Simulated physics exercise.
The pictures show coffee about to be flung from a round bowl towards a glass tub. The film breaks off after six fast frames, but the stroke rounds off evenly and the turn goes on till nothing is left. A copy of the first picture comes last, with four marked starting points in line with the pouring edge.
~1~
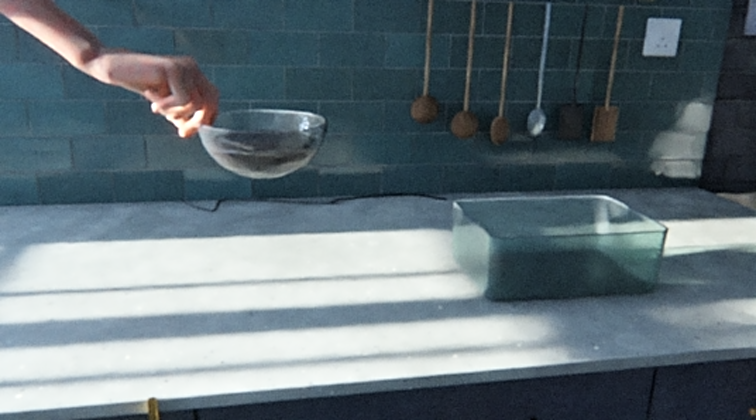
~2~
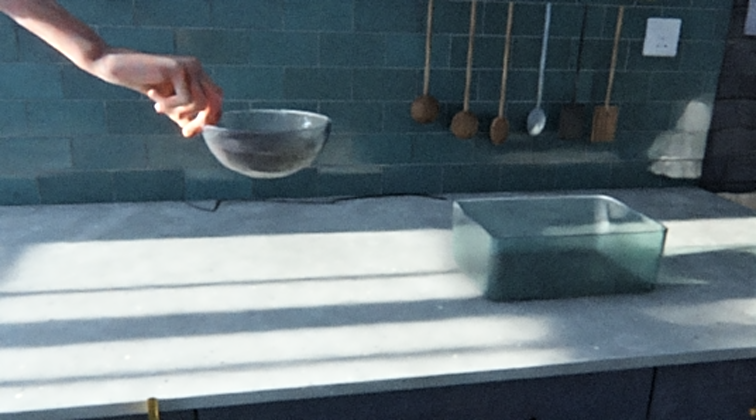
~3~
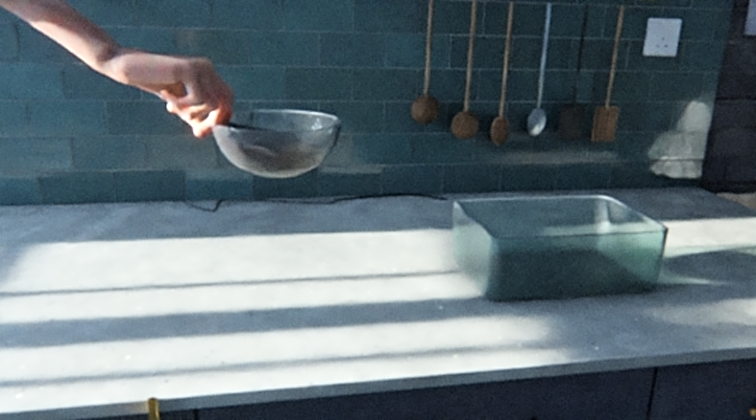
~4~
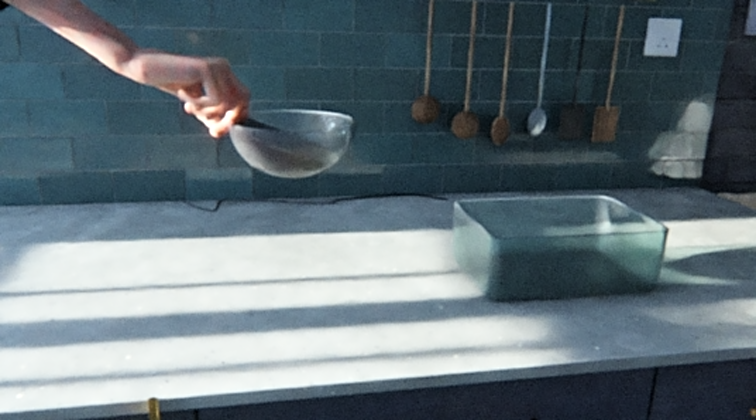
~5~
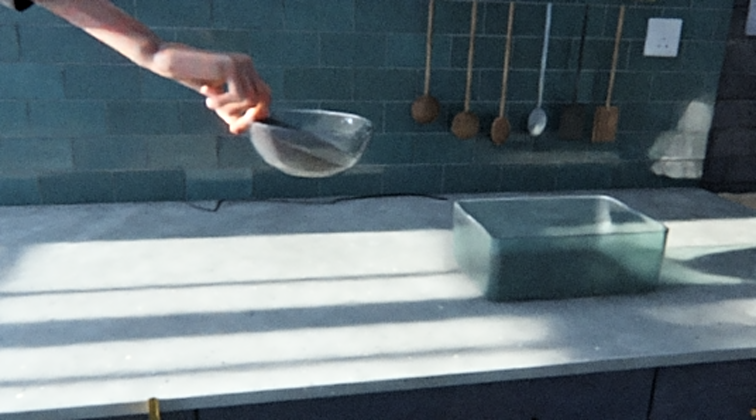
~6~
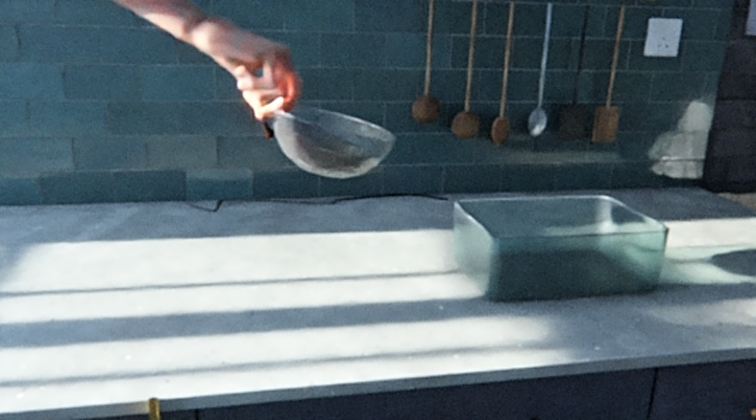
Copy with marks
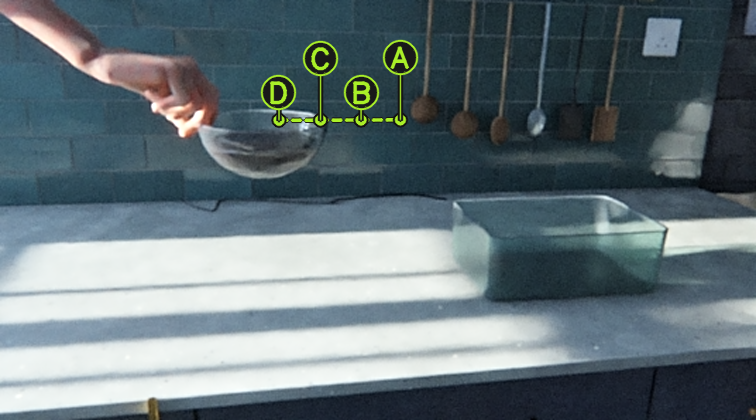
A clear round bowl, held at its left rim by a hand reaching in from the upper left, hangs level above a sunlit counter, then drifts slowly right toward a greenish glass tub. Near the end, the hand lifts its side and the bowl tilts slightly, its right side lower.
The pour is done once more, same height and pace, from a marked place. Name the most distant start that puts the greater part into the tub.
The answer is dot B.
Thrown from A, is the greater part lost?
No, not at all.
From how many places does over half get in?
Two of them.
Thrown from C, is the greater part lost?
Yes, it does.
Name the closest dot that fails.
That would be C.
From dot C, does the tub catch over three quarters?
No, it does not.
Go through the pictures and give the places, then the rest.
The first picture shows upright, lip at (325, 120); tub from (483, 299) to (653, 288); nothing has left yet.
The second picture shows upright, lip at (329, 120); nothing has left yet.
The third picture shows upright, lip at (339, 120); nothing has left yet.
The fourth picture shows upright, lip at (354, 120); nothing has left yet.
The fifth picture shows tipped about 2°, lip at (372, 122); coffee is over the rim, down to (245, 122).
The sixth picture shows tipped about 14°, lip at (393, 134); nothing has left yet.
On the marked copy, A at (400, 119); B at (361, 120); C at (320, 120); D at (278, 120).
For dot A, about 85 % lands in the tub, 5 % falls short and 10 % goes beside or beyond.
For dot B, about 69 % lands in the tub, 25 % falls short and 6 % goes beside or beyond.
For dot C, about 28 % lands in the tub, 67 % falls short and 5 % goes beside or beyond.
For dot D, about 0 % lands in the tub, 98 % falls short.
